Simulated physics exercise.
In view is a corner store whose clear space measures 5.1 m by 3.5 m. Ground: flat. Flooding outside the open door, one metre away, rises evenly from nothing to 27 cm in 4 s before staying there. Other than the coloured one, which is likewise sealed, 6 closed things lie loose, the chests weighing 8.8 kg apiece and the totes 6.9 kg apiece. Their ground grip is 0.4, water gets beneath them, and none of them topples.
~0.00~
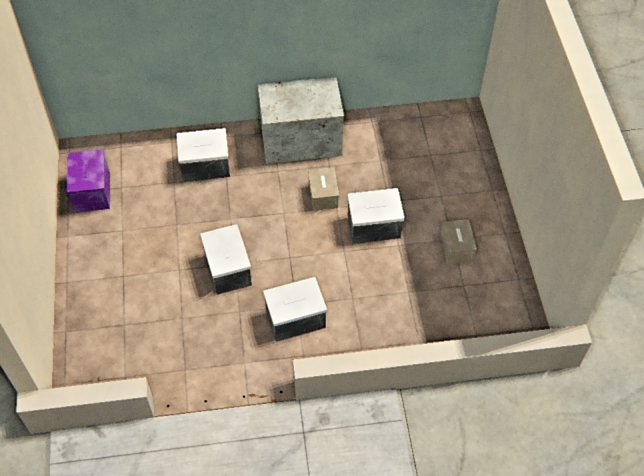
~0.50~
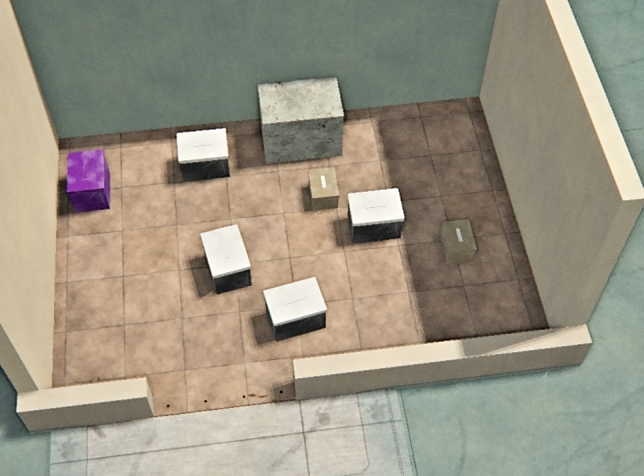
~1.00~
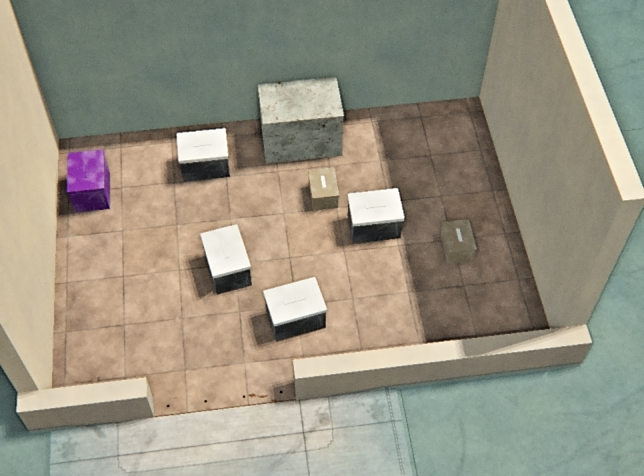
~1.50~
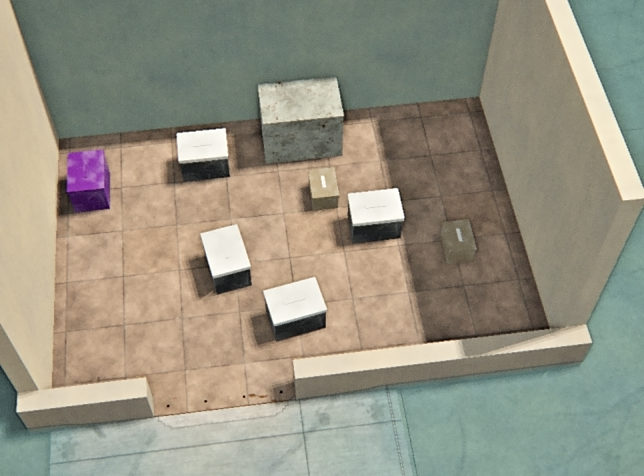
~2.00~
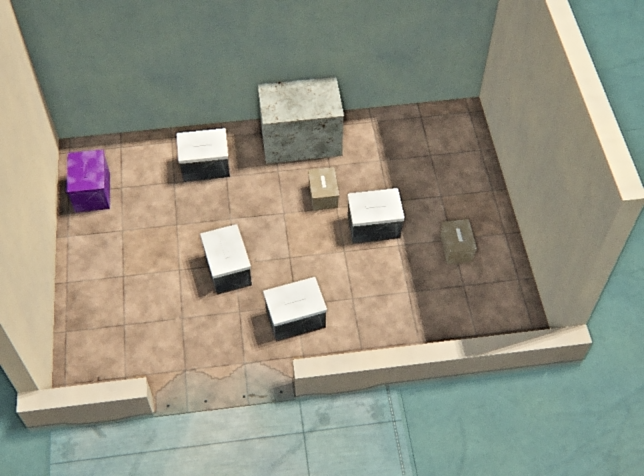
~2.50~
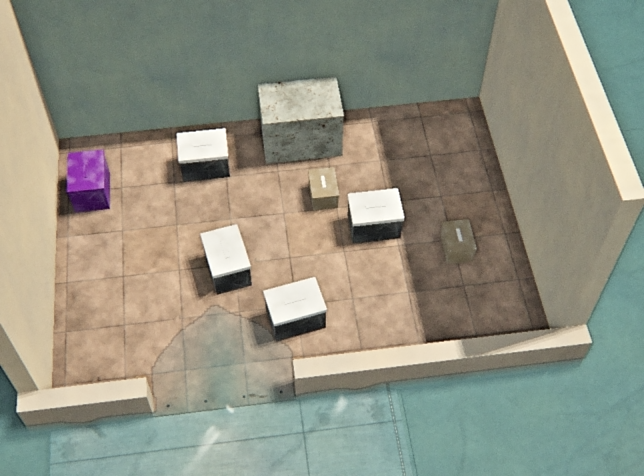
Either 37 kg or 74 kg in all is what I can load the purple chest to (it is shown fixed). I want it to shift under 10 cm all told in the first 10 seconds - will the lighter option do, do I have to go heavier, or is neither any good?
You have to go heavier.
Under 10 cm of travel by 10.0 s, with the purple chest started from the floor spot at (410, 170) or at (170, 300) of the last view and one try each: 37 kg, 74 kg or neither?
The light mass does it, then only the heavy mass does it.
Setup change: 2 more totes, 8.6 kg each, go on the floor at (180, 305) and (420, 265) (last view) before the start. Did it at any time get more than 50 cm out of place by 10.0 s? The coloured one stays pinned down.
In that order: Beyond it, within it.
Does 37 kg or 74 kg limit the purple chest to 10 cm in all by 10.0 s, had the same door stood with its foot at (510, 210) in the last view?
Then only the bigger mass works.
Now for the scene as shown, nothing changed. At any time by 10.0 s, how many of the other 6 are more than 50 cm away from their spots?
By my tally, 4.
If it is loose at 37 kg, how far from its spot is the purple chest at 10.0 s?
Shift: Roughly 50 cm.
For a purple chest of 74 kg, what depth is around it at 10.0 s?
About 18 cm.
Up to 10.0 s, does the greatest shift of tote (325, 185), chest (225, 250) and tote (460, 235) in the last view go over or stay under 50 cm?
In turn: Past it, over, short of it.
After 3.5 s the purple chest would be 0 cm from its start with 37 kg and 0 cm from its start with 74 kg; 0 cm of water round it then.
After 4.5 s the purple chest would be 0 cm from its start with 37 kg and 0 cm from its start with 74 kg; 4 cm of water round it then.
After 7.0 s the purple chest would be 13 cm from its start with 37 kg and 0 cm from its start with 74 kg; 17 cm of water round it then.
After 10.0 s the purple chest would be 50 cm from its start with 37 kg and 0 cm from its start with 74 kg; 18 cm of water round it then.
